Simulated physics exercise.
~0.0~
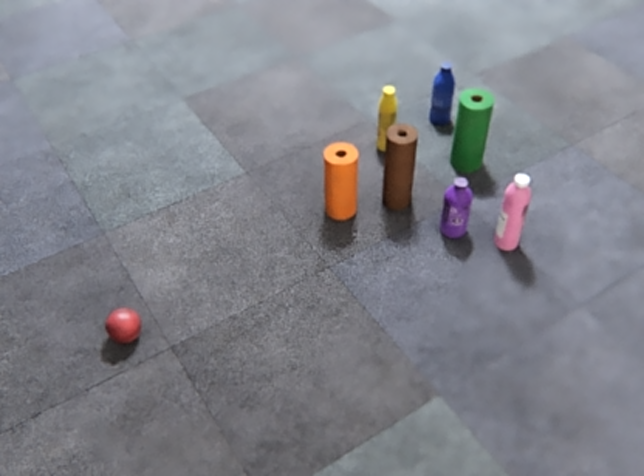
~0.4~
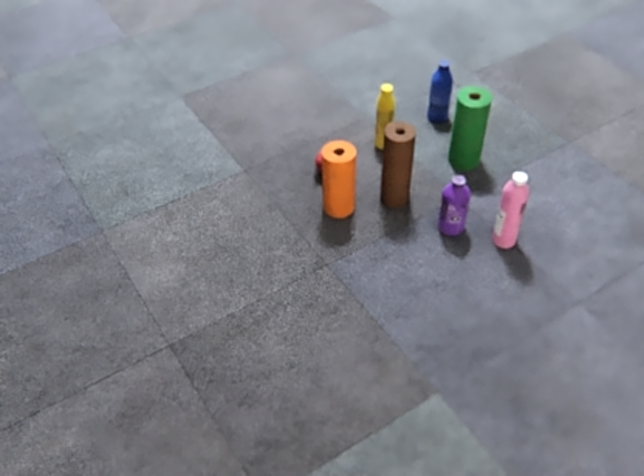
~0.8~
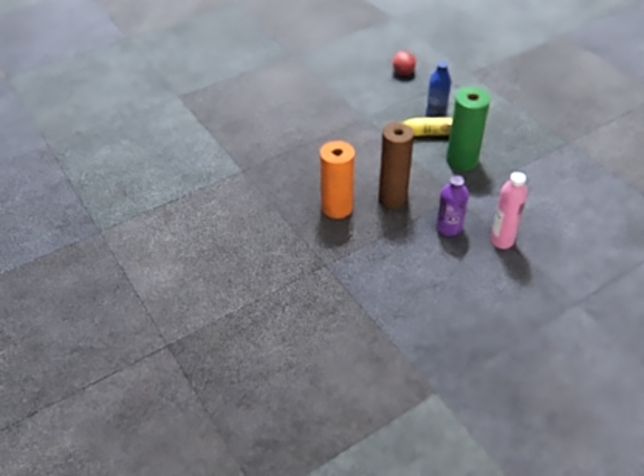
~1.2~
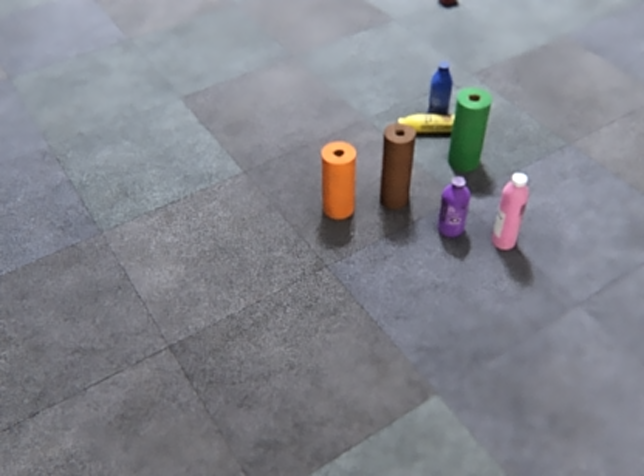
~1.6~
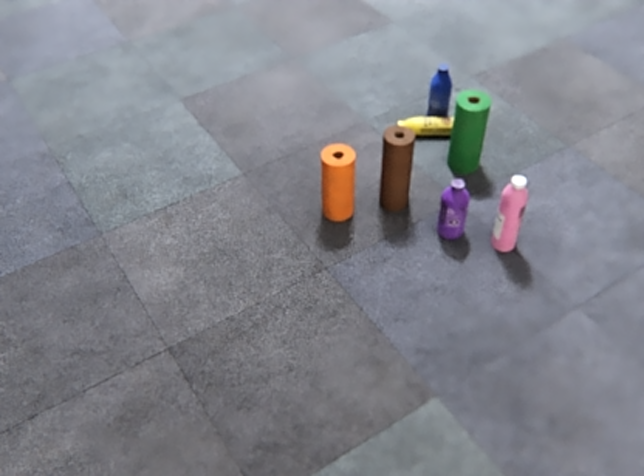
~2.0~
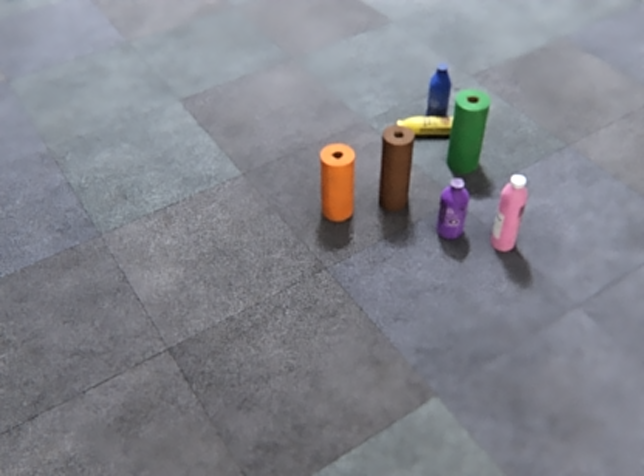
A red ball rolling across grey floor tiles, passing behind an orange roll, leaving the yellow bottle toppled and the others standing.
